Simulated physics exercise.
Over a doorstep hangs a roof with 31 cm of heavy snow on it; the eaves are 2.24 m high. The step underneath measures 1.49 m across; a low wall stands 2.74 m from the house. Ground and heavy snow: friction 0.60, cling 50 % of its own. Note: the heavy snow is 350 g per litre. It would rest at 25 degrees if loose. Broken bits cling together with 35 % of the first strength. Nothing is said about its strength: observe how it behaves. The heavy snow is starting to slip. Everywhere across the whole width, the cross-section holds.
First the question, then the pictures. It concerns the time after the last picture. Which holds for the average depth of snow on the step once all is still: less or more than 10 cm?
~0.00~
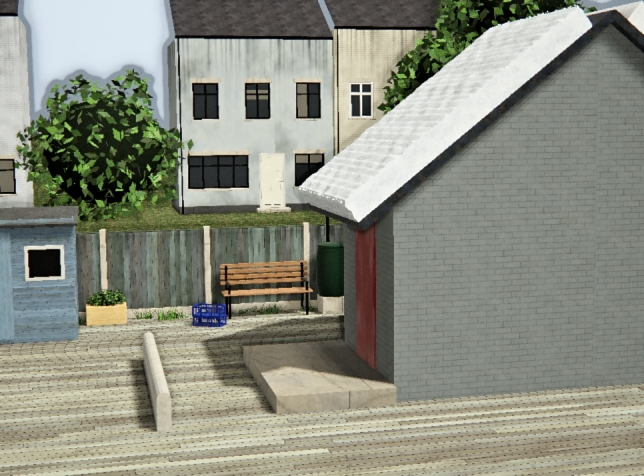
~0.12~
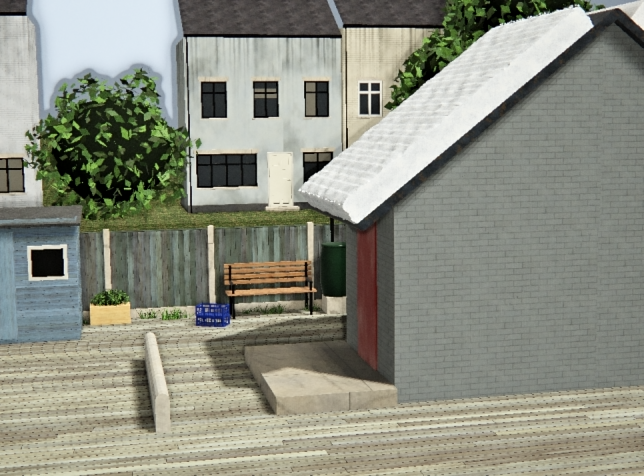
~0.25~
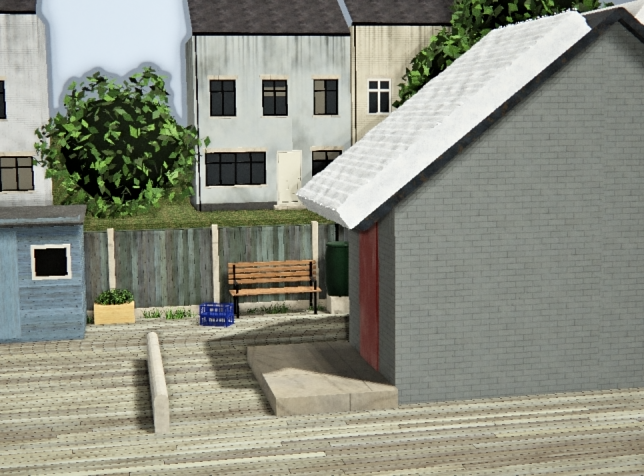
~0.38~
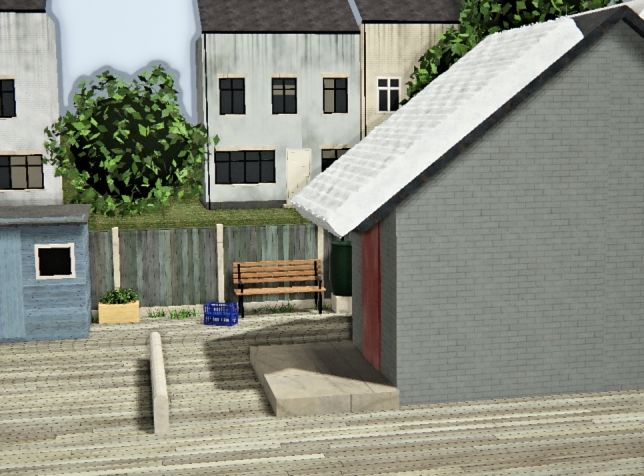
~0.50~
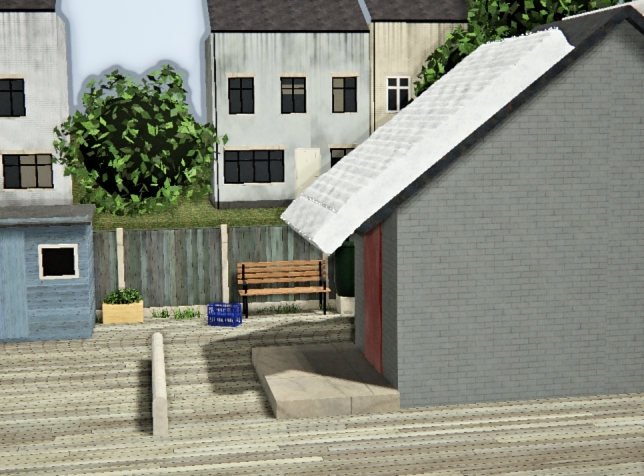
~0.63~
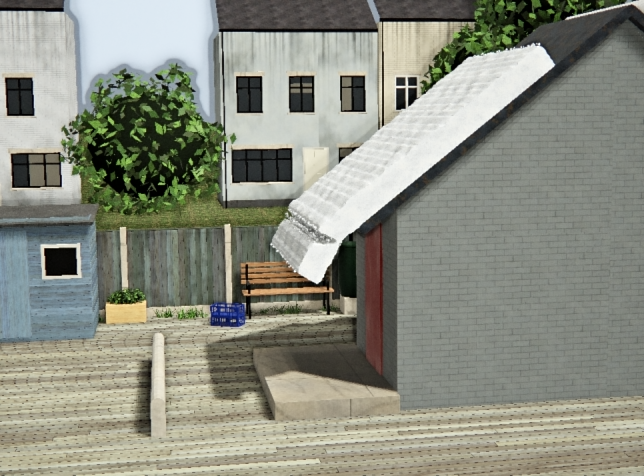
The depth does not reach that line.
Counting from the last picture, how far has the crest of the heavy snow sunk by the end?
Roughly 3.4 m.
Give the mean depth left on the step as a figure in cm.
I'd put it at around 4 cm.
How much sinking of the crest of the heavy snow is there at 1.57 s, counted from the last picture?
Roughly 3.0 metres.
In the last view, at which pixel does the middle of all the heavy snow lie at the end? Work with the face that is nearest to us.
The middle sits at about (186, 404).
By 1.06 s, 56 % of the snow is still up on the roof and 44 % is falling or down.
By 1.57 s, none of the snow is still up on the roof and all is falling or down.
By 2.09 s, none of the snow is still up on the roof and all is falling or down.
By 2.60 s, none of the snow is still up on the roof and all is falling or down.
By 3.10 s, at the end, none of the snow is still up on the roof and the snow on the step is 3.5 cm deep on average.
